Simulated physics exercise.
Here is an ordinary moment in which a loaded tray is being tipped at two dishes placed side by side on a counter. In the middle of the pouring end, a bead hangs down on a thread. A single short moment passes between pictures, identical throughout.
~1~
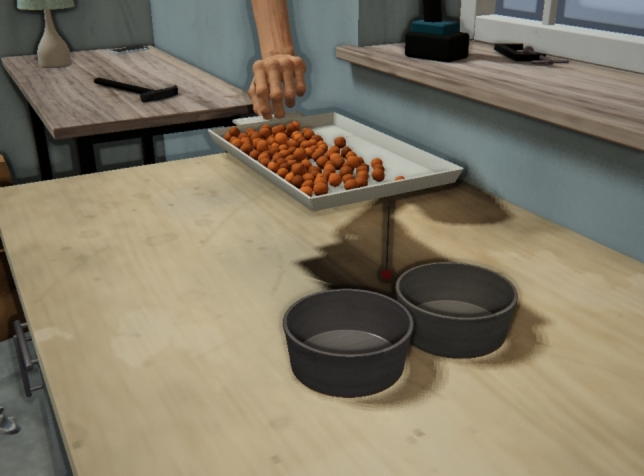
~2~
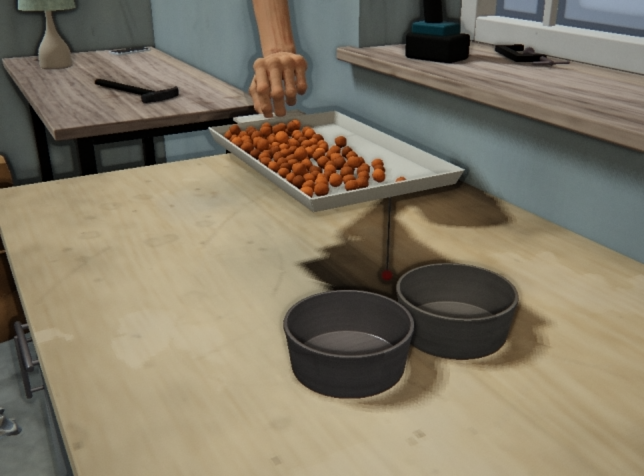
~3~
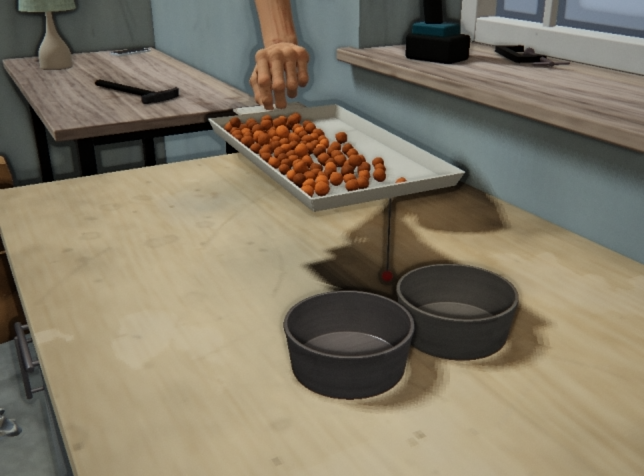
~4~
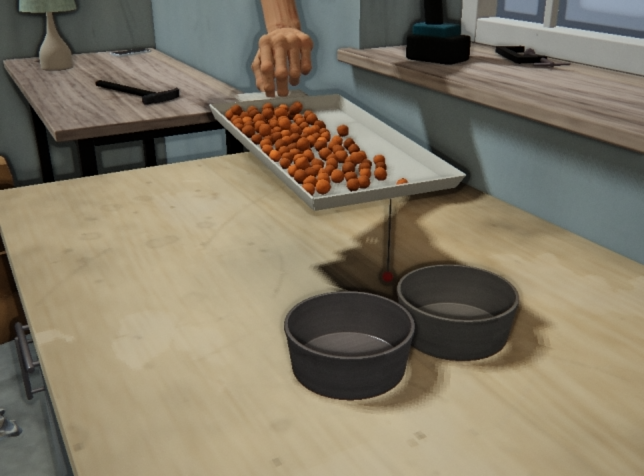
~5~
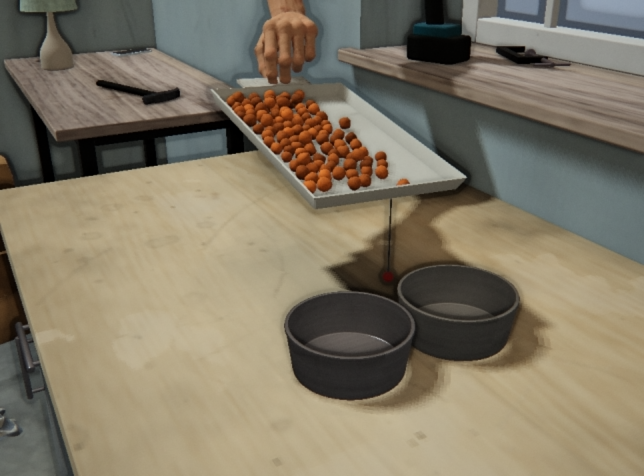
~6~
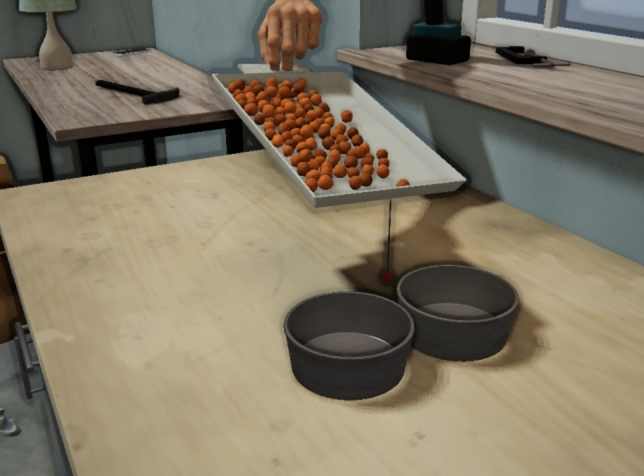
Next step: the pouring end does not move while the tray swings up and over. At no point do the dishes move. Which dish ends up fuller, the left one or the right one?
The right one.
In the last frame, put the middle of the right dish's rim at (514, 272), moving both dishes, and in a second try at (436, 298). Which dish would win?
In the first try it's the left-side dish, and in the second it's the right-side dish.
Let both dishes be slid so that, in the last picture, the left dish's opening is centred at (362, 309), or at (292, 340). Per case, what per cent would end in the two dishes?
Close to 90 %, followed by close to 50 %.
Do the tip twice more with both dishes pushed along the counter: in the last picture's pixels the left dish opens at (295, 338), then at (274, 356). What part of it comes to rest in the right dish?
60% for the first placement, 40% for the second.
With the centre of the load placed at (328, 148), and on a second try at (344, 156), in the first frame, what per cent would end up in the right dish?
Try 1: 80 %; try 2: 70 %.
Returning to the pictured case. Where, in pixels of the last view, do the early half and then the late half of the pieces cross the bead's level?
The opening part goes through (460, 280); what follows goes through (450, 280).
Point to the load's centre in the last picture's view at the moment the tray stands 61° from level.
(410, 164).
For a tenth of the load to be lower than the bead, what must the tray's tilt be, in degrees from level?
At roughly 65°.
Shortly afterwards, tray tipped steeply; the bulk on the tray; only a few in the left dish; a little in the right dish; a little in the air.
Next, tray tipped past a quarter turn; a little in the left dish; the bulk in the right dish; a little outside both; a little in the air.
Some moments later, tray tipped past a quarter turn; a little in the left dish; the bulk in the right dish; a little outside both.
In the end, tray tipped past a quarter turn; a little in the left dish; the bulk in the right dish; a little outside both.
